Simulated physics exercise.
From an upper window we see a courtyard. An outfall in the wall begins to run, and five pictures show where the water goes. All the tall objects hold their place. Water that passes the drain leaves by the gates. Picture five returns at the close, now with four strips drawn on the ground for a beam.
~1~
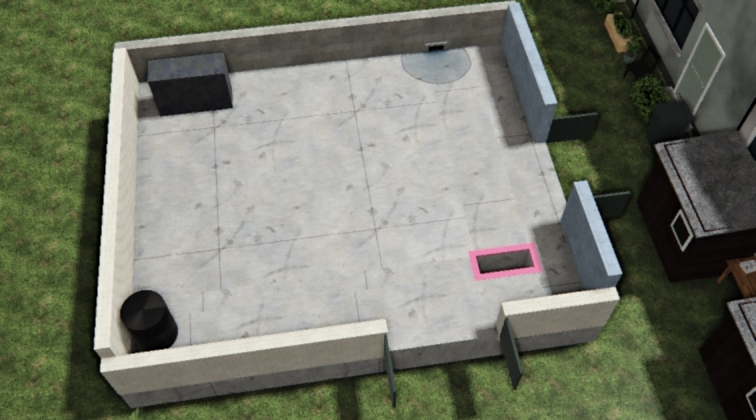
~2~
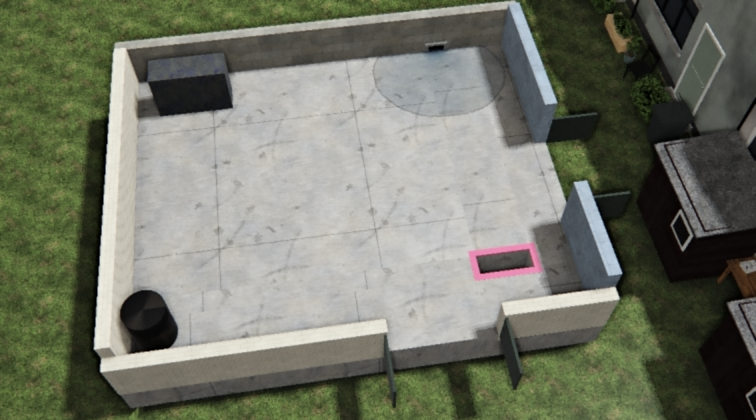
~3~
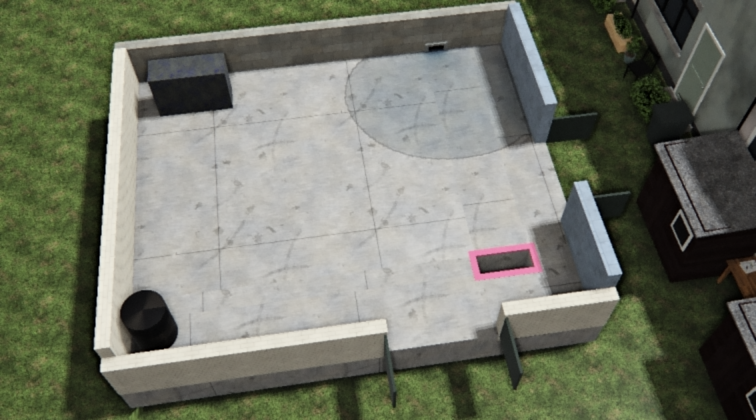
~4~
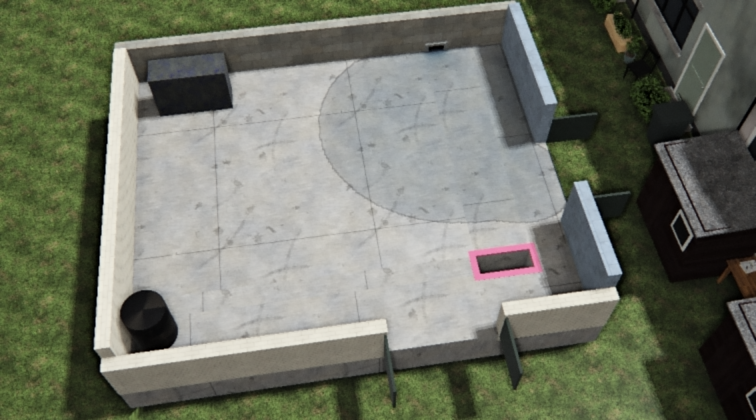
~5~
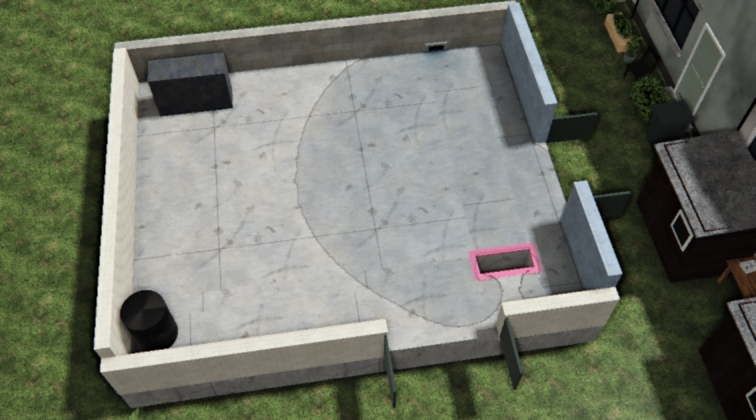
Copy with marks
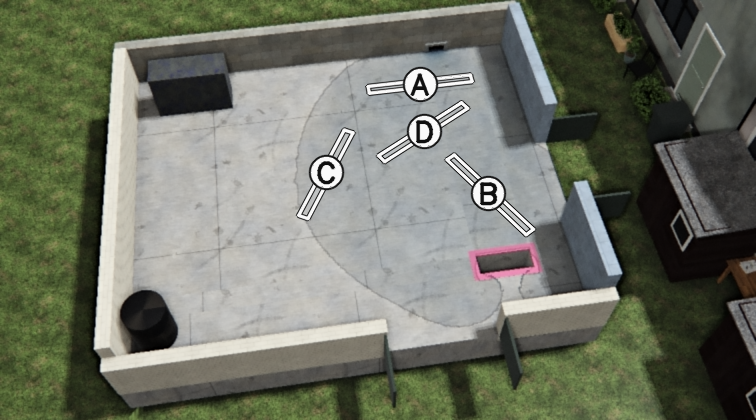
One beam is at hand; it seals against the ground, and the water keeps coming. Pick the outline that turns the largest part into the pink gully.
Position C.
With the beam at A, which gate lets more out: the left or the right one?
The left gate.
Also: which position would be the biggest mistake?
It is B.
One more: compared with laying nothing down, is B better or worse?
Position B is worse.
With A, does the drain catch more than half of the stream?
No.
In white, A from (368, 89) to (471, 78); B from (450, 157) to (529, 232); C from (303, 217) to (348, 131); D from (381, 158) to (464, 105).
With A, about 26 % of the stream goes into the pink gully, about 68 % out by the gates.
With B, about 19 % of the stream goes into the pink gully, about 75 % out by the gates.
With C, about 35 % of the stream goes into the pink gully, about 59 % out by the gates.
With D, about 25 % of the stream goes into the pink gully, about 70 % out by the gates.
